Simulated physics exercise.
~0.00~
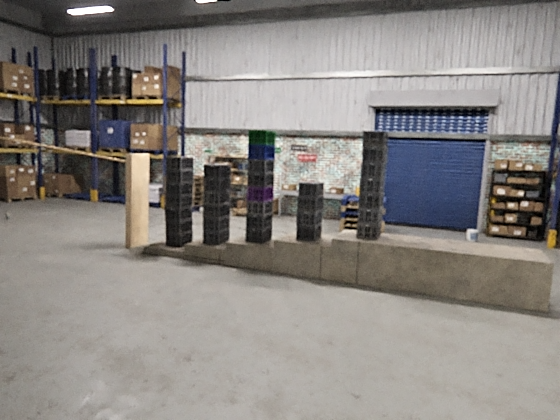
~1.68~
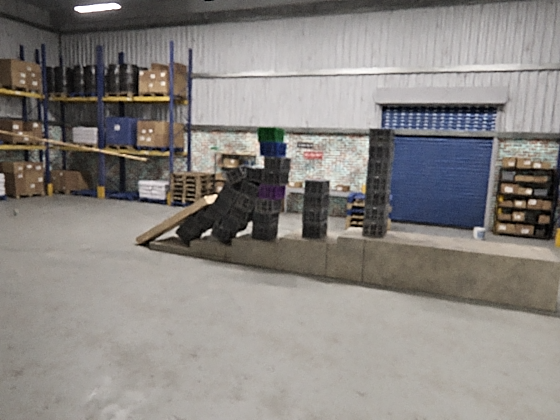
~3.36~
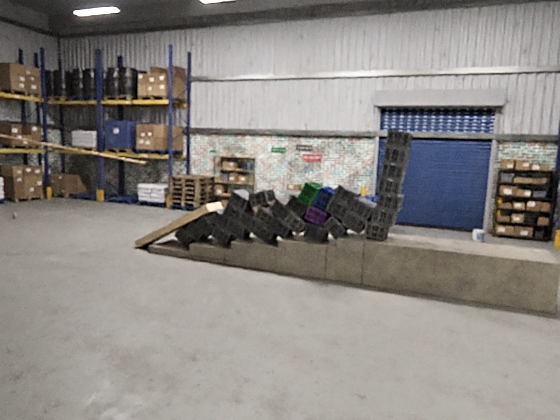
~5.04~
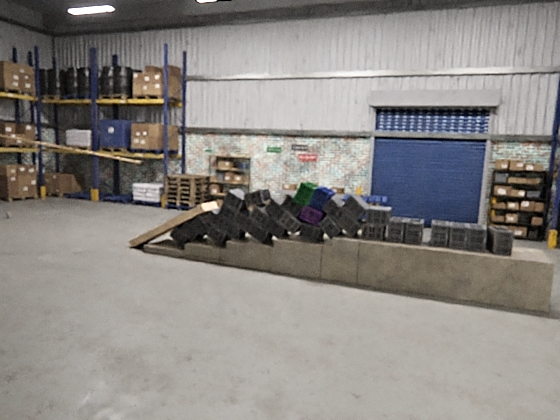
In a warehouse with loaded racks and a blue roller door, five separate stacks of mostly black crates stand along a low stepped platform, with an upright board at the left end. The board tips to the right and leans into the first stack, which slants against the next. The lean passes along to the middle stack, holding the green, blue and purple crates, and the stacks slump rightward into one another. The tall last stack bends, then topples right along the platform. Finally, the crates lie in a sloping heap, the purple one down among them, with a row stretching right.
